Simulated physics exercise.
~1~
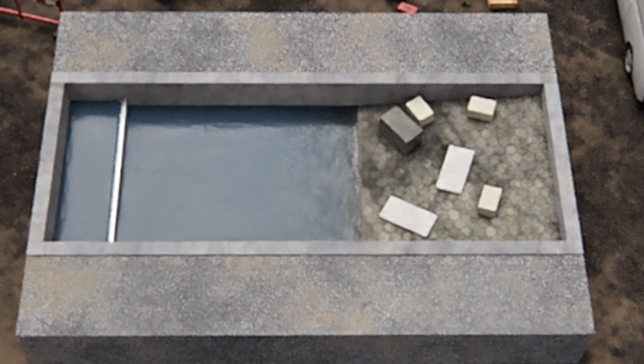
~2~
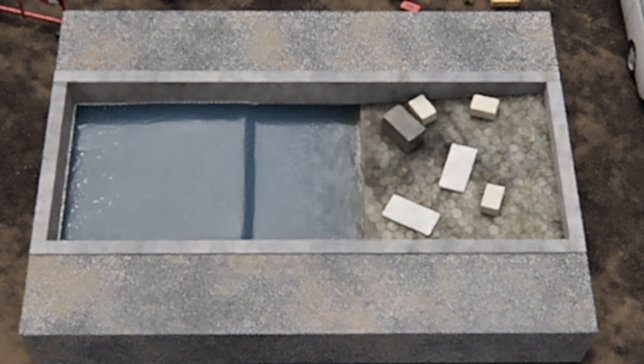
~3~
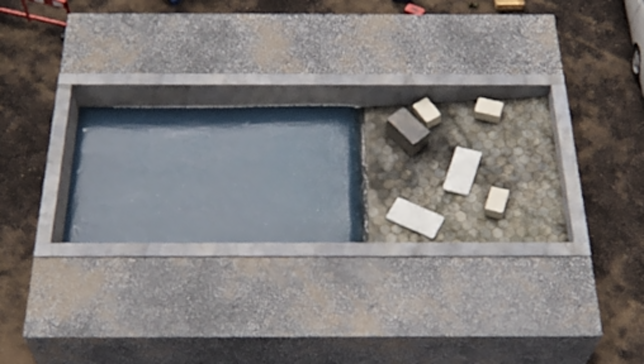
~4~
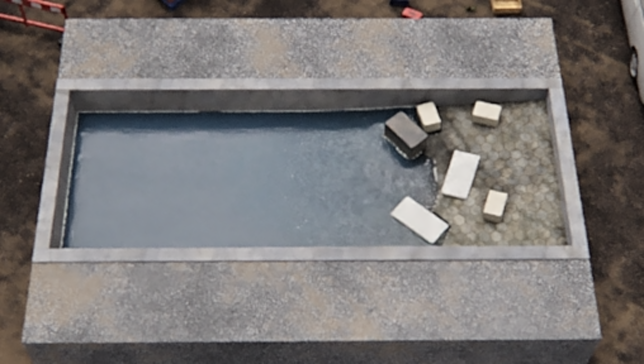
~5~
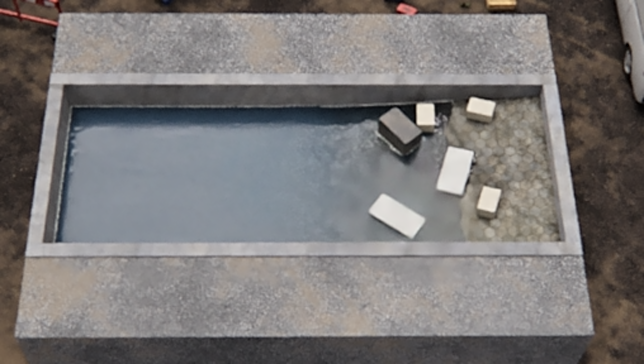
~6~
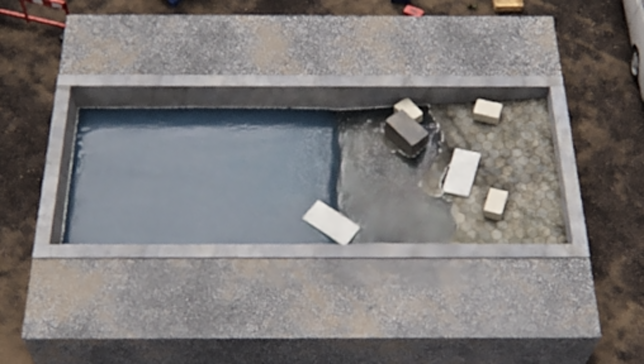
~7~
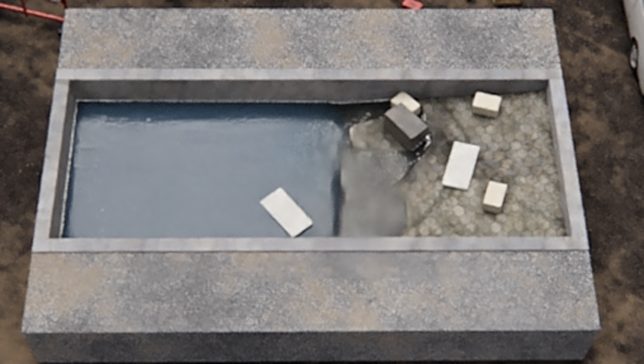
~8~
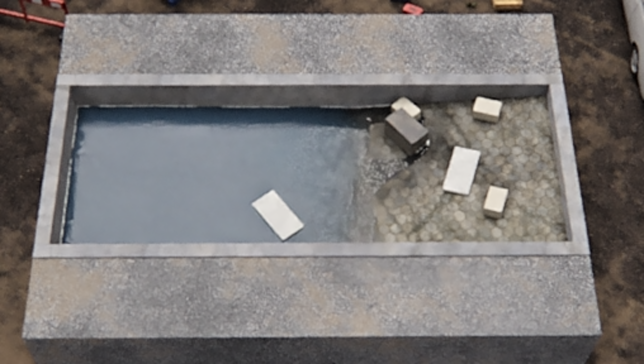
A long grey concrete basin lies on dark dirt, seen from high above by a slightly swaying camera, with blue water at left and bare cobbled ground at right holding a dark block, three small cream blocks and two flat white slabs. A pale upright board near the left end vanishes, and a low wave runs right across the water. It spreads over the cobbles and around the nearest objects. The lower white slab drifts left as the water draws back, while the upper-left cream block shifts slightly beside the dark one. Finally the slab floats, turned, in the blue water, and the rest stay on the right.
